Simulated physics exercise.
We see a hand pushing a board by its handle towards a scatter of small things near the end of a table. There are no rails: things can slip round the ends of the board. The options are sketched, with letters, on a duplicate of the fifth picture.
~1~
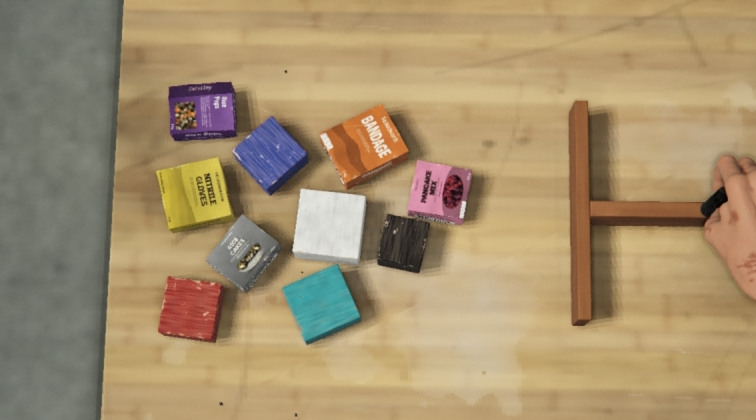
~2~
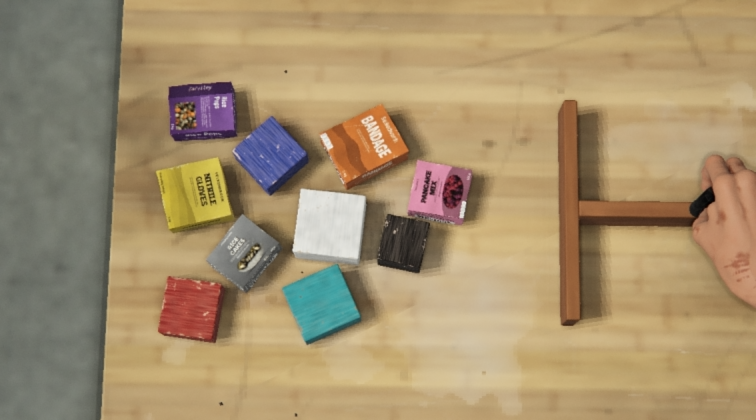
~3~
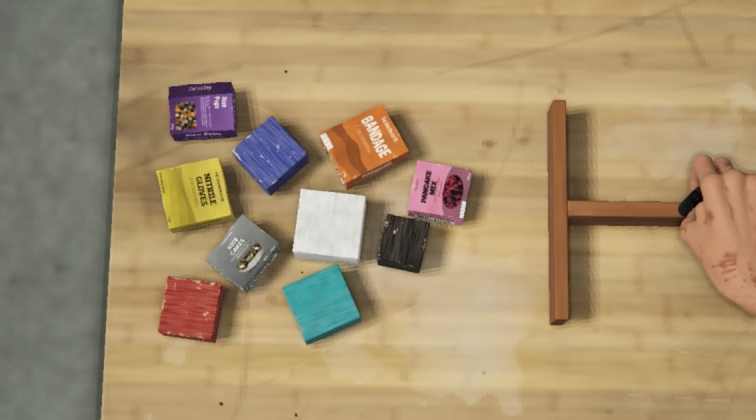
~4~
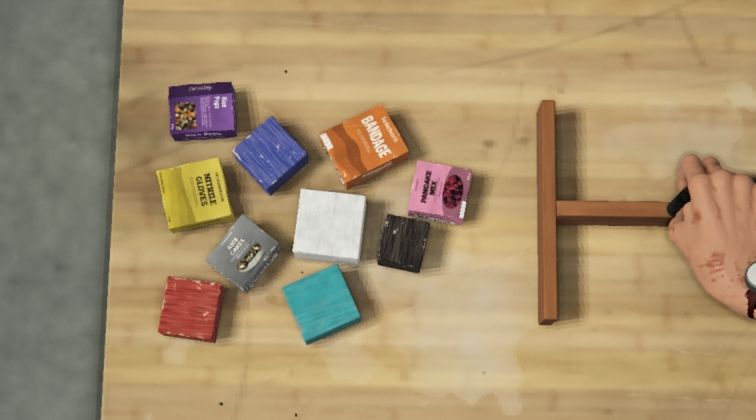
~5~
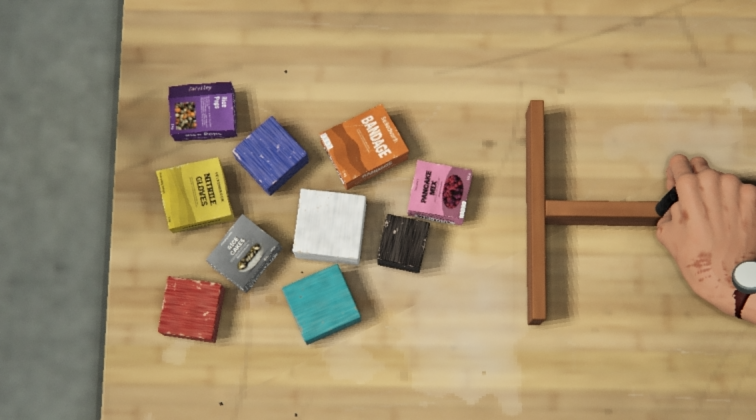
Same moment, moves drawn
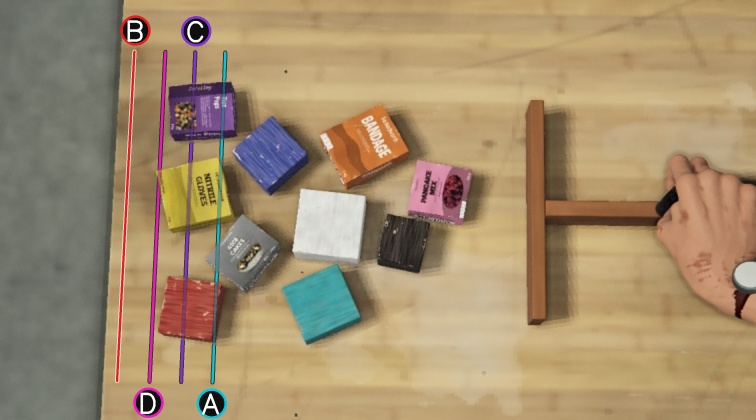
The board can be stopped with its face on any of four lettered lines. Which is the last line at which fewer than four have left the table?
The farthest such stop is A.
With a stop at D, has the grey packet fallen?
Yes.
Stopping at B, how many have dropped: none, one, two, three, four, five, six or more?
In all, six or more.
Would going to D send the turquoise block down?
No.
On the marked copy, A at (219, 213); B at (126, 212); C at (188, 213); D at (158, 213).
Taking A. A third of the way, board (424, 206); black block (393, 254); pink packet (388, 205).
Two thirds of the way, board (307, 205); yellow box (146, 188); grey packet (153, 255).
When it is over, board (220, 203); grey packet over the edge; yellow box over the edge; two fallen.
As for the rest, B drops nine; C drops six; D drops six.
